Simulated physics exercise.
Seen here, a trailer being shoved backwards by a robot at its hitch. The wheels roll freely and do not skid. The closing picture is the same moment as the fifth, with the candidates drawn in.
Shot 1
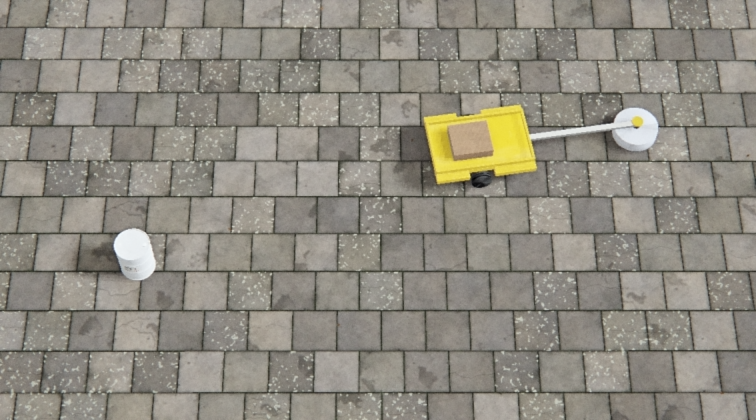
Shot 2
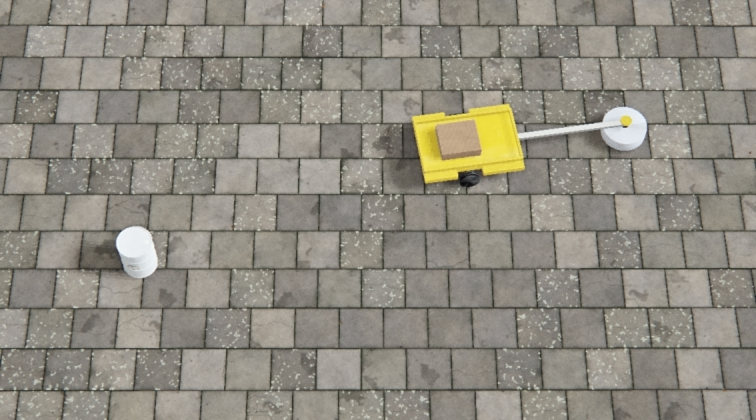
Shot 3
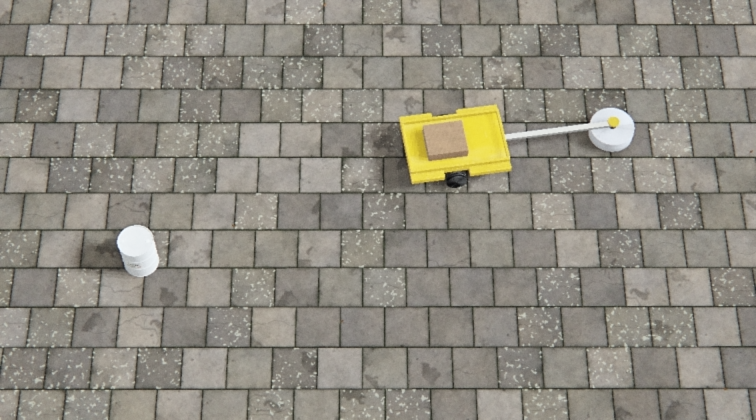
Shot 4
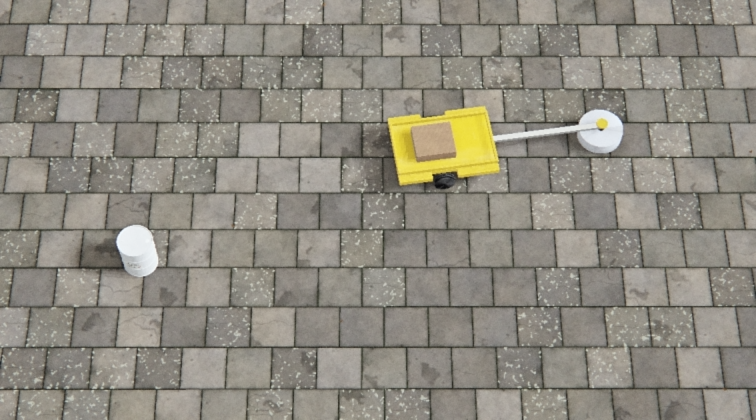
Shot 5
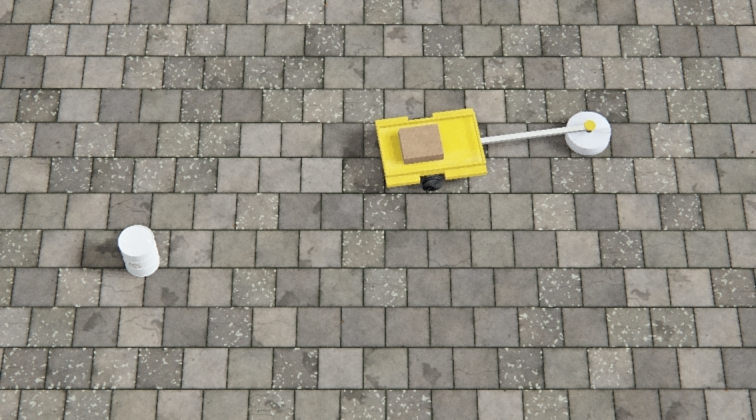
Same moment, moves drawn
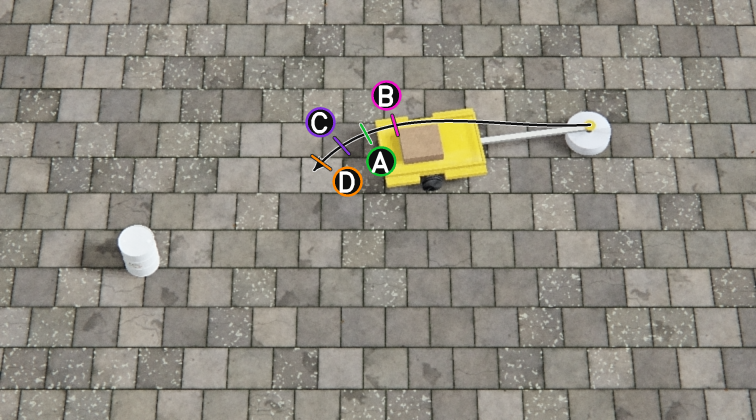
A floor of grey and brown stone pavers fills the view, seen from above at a steep angle. A small white cylinder stands at the lower left, while right of centre a yellow cart with dark wheels carries a brown block, joined by a pale bar to a round white robot on its right. The robot steadily pushes the cart backwards a short distance leftwards, the block riding along, while the cylinder barely shifts.
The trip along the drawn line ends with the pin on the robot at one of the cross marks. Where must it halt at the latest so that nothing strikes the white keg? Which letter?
The farthest safe stop is A.
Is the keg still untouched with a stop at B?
Yes.
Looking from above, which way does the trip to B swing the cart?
Anticlockwise.
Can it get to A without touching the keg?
For that mark, yes.
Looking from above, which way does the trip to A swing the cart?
For that mark, anticlockwise.
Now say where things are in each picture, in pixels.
White keg (138, 265); robot (636, 128); yellow cart (480, 142), in the first frame.
Robot (624, 127); yellow cart (468, 142); white keg (141, 263), in the second frame.
Robot (612, 128); yellow cart (455, 142); white keg (142, 261), in the third frame.
Robot (600, 130); yellow cart (443, 144); white keg (141, 261), in the fourth frame.
Robot (588, 132); yellow cart (431, 146); white keg (142, 261), in the fifth frame.
On the marked copy, A at (366, 134); B at (395, 125); C at (342, 146); D at (321, 163); the route from (590, 125) via (439, 121) to (314, 170).
With A. Early on, robot (511, 130), cart (355, 158).
Further on, robot (430, 128), cart (282, 179).
At the end, robot (366, 140), cart (221, 205); nothing has been touched.
As for the rest, B is safe but short; C is too far, the keg has been hit; D is too far, the keg has been hit.
